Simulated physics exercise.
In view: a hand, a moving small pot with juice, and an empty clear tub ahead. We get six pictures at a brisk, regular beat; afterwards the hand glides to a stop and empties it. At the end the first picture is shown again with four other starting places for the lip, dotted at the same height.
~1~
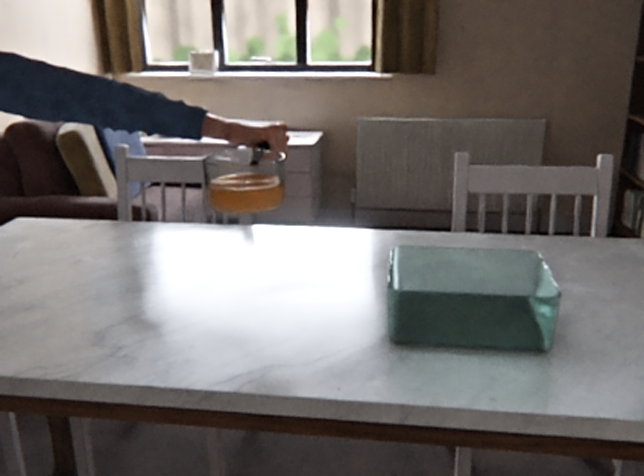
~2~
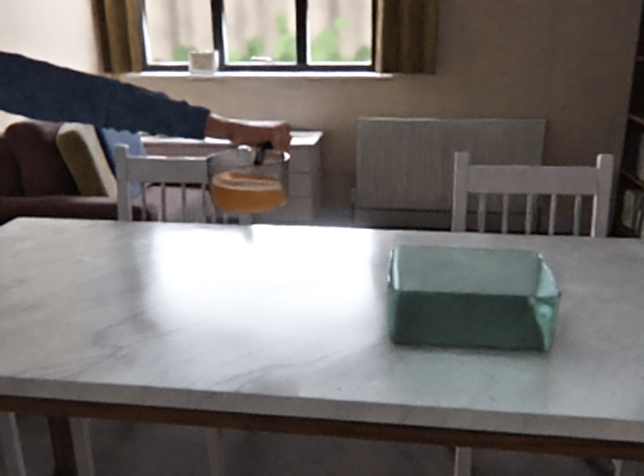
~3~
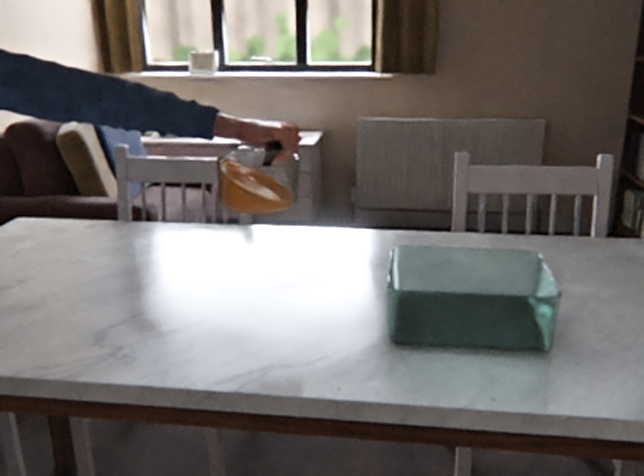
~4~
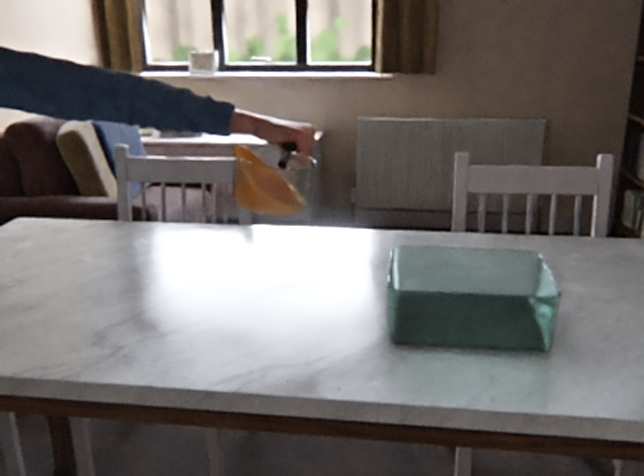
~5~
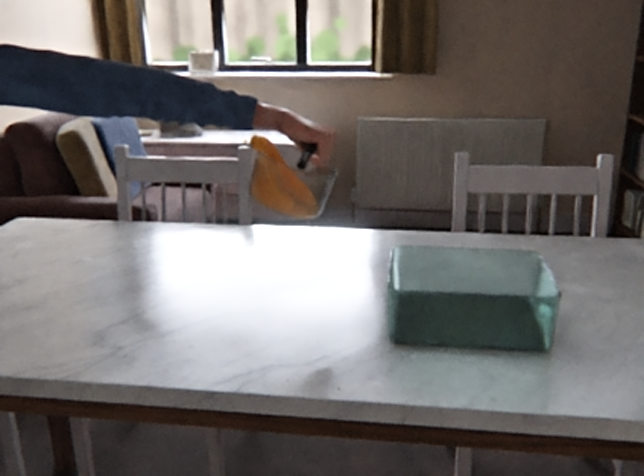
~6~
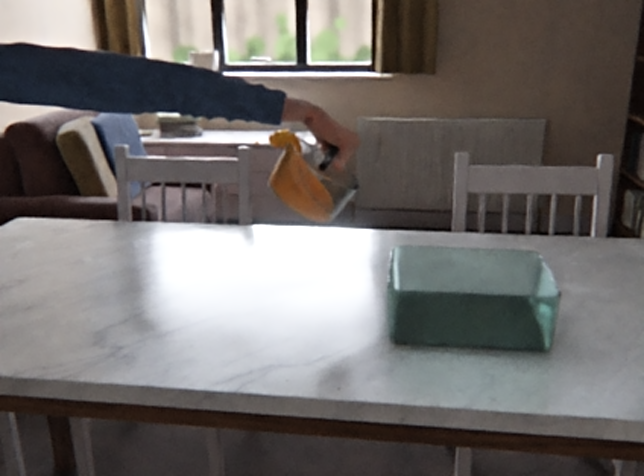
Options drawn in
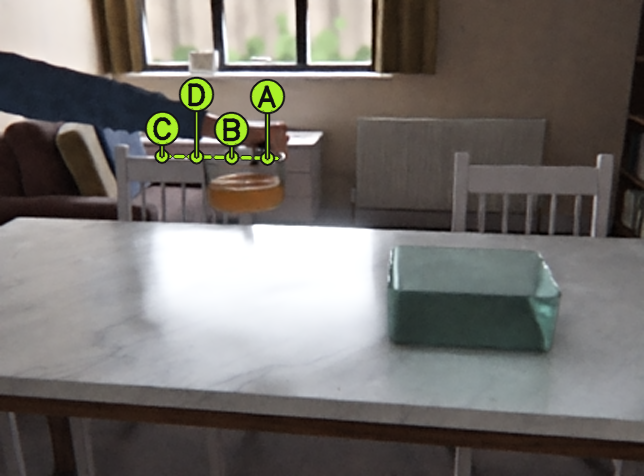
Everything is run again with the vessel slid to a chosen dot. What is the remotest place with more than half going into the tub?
It is B.
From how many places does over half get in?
Two of the four.
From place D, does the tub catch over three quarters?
No, less.
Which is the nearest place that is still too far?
The answer is D.
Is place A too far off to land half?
No, not at all.
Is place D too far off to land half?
Yes, it does.
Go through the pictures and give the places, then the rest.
Upright, lip at (282, 158); tub from (388, 340) to (552, 349); nothing has left yet.
Upright, lip at (286, 158); nothing has left yet.
Upright, lip at (296, 159); nothing has left yet.
Tipped about 8°, lip at (314, 164); juice is over the rim, down to (244, 153).
Tipped about 20°, lip at (336, 173); juice is over the rim, down to (271, 149).
Tipped about 35°, lip at (358, 186); juice is over the rim, down to (286, 146).
On the marked copy, A at (267, 158); B at (231, 157); C at (162, 156); D at (196, 156).
Choosing A, about 84 % lands in the tub, 11 % falls short and 5 % goes beside or beyond.
Choosing B, about 63 % lands in the tub, 30 % falls short and 6 % goes beside or beyond.
Choosing C, about 13 % lands in the tub, 79 % falls short and 8 % goes beside or beyond.
Choosing D, about 33 % lands in the tub, 58 % falls short and 9 % goes beside or beyond.
